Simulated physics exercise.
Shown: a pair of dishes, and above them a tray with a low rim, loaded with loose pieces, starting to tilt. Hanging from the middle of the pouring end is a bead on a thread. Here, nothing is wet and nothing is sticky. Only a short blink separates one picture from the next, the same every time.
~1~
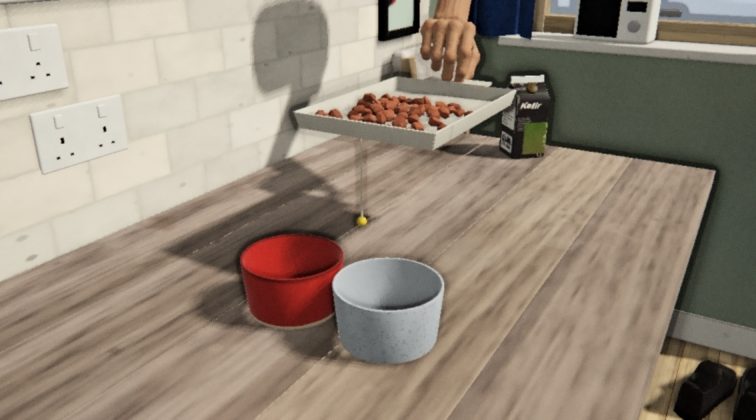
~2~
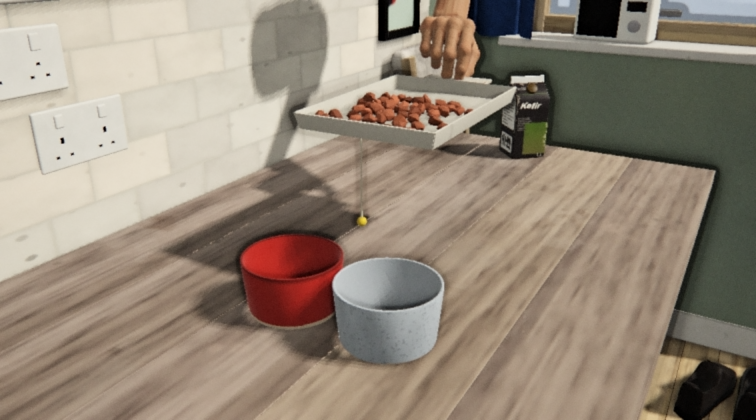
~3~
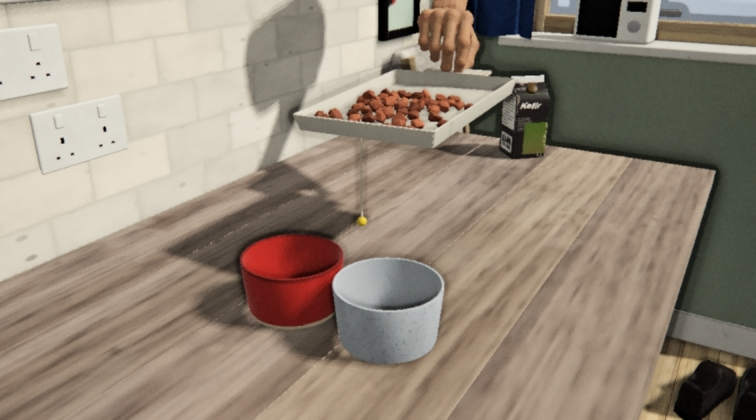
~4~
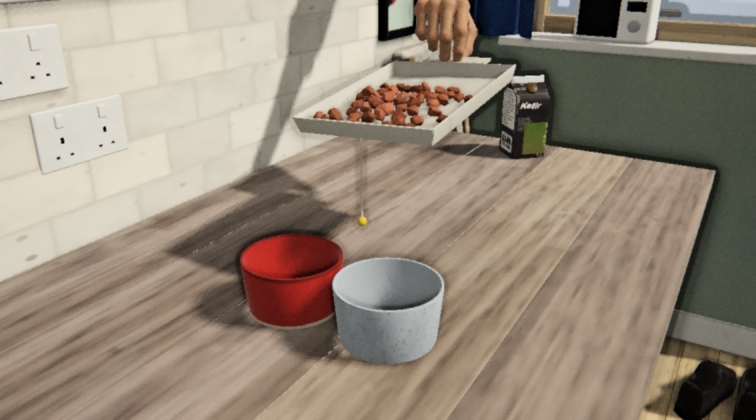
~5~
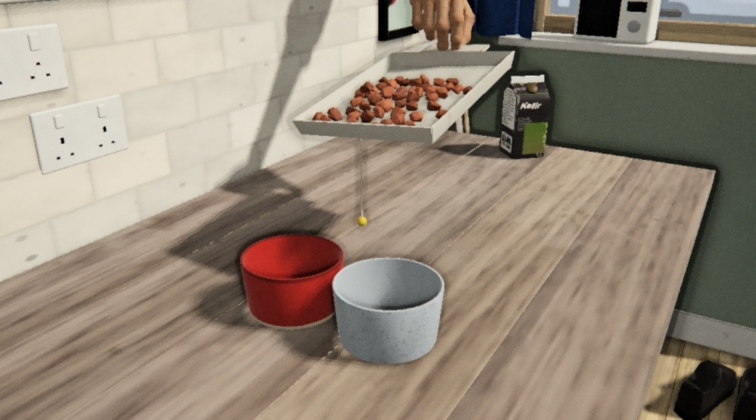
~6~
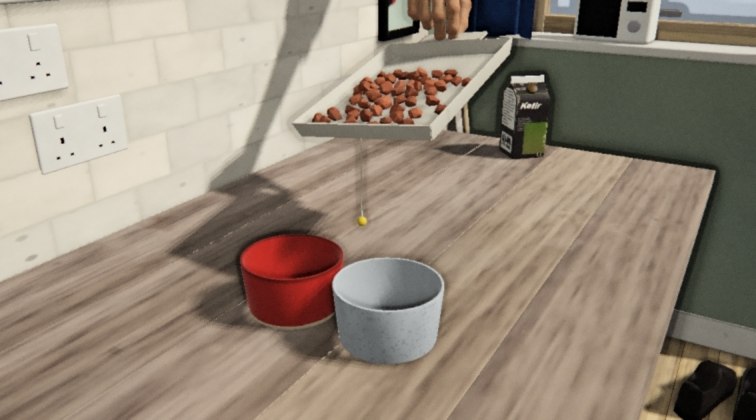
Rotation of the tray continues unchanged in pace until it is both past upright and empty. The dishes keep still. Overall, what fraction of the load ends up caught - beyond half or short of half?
Mostly wasted.
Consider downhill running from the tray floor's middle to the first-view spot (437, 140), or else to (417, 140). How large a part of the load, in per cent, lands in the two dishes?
In turn some 10 and 10 per cent.
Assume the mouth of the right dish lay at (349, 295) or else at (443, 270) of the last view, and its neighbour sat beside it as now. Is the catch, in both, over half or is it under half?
Taking them in turn, it's short of half and then short of half.
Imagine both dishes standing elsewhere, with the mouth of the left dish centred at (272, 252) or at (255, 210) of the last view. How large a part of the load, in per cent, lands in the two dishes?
First position: Some 20 %; second position: Some 70 %.
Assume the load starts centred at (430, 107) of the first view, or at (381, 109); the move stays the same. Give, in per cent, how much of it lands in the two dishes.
Try 1: 20 %; try 2: 20 %.
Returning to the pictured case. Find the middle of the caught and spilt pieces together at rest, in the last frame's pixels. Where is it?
I'd put the middle somewhere around (294, 278).
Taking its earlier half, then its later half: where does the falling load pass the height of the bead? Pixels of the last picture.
Around (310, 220), followed by around (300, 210).
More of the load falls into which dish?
The left-positioned one, it's fuller.
Soon after the last picture, tray tipped steeply; all on the tray.
A little later, tray tipped past a quarter turn; about a quarter on the tray; about a quarter in the left dish; a small part outside both; about a third in the air.
Later still, tray tipped past a quarter turn; about a third in the left dish; about two thirds outside both.
At rest, tray tipped past a quarter turn; none in the right dish; about a third in the left dish; about two thirds outside both.
